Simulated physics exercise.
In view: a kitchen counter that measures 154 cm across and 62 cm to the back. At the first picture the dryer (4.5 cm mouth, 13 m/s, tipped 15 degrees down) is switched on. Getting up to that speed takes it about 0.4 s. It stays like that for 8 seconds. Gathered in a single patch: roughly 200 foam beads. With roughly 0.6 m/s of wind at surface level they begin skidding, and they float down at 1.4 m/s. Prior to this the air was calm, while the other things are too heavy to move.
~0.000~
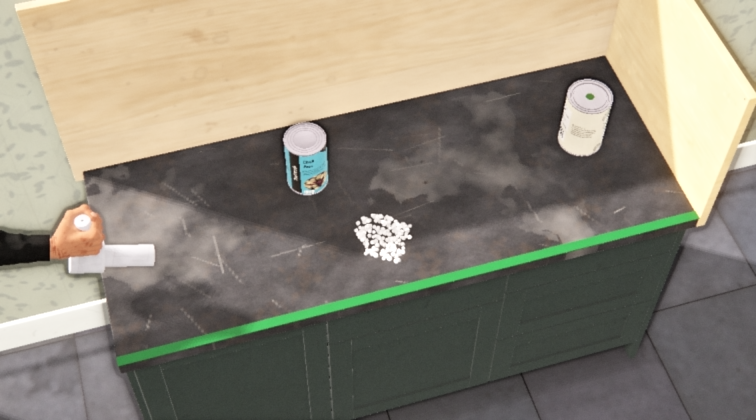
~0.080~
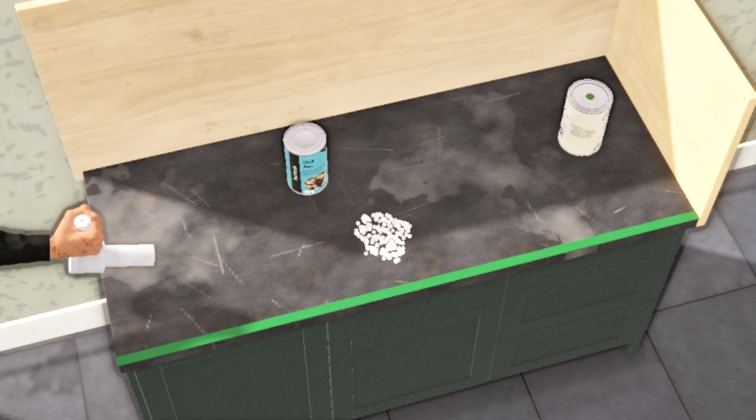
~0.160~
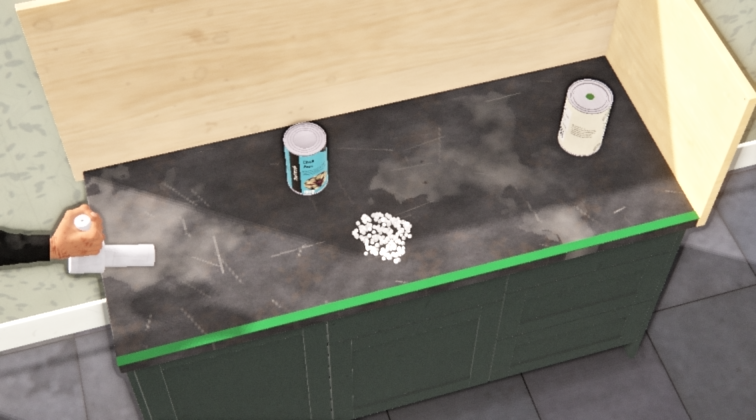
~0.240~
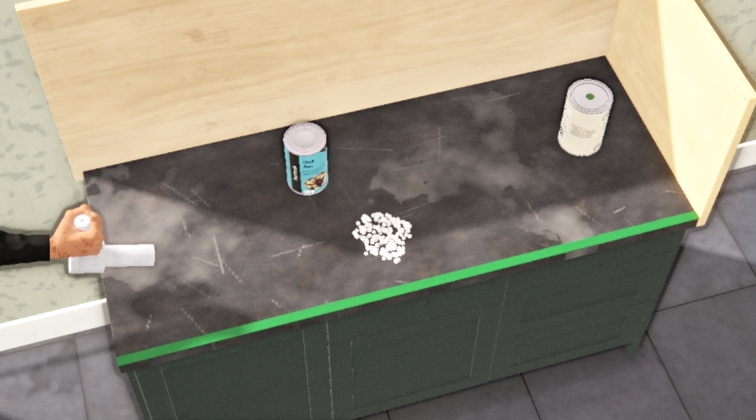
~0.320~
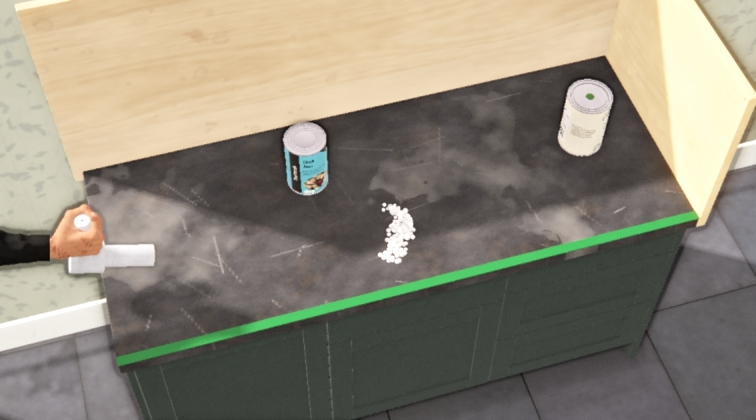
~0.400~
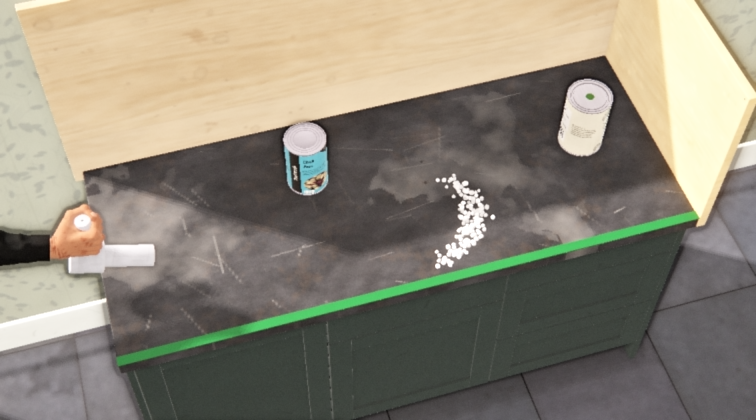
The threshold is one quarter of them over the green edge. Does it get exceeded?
Yes - over a quarter is lost there.
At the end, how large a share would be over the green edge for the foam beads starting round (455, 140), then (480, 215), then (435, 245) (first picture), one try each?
Results, one try each: 0 %, 50 %, 100 %.
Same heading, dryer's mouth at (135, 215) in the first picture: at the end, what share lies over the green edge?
Then around 100 percent.
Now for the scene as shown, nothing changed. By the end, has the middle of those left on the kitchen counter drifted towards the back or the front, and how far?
Toward the rear, roughly 40 cm.
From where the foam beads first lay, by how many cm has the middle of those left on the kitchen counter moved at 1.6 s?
It comes to near 90 cm.
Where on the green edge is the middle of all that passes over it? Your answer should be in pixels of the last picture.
Midpoint of crossings, approx. (587, 247).
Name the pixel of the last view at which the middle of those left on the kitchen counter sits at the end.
The middle lands close to (605, 60) in pixels.
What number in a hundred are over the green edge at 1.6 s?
60 %, roughly.
After 1.6 s the count stands so, 60 % are over the green edge; the middle of those still in play is near (605, 59).
After 2.6 s the count stands so, 62 % are over the green edge; the middle of those still in play is near (607, 59).
After 4.4 s the count stands so, 62 % are over the green edge; the middle of those still in play is near (605, 57).
After 8.0 s, at the end, 62 % are over the green edge; the middle of those still in play is near (605, 60).
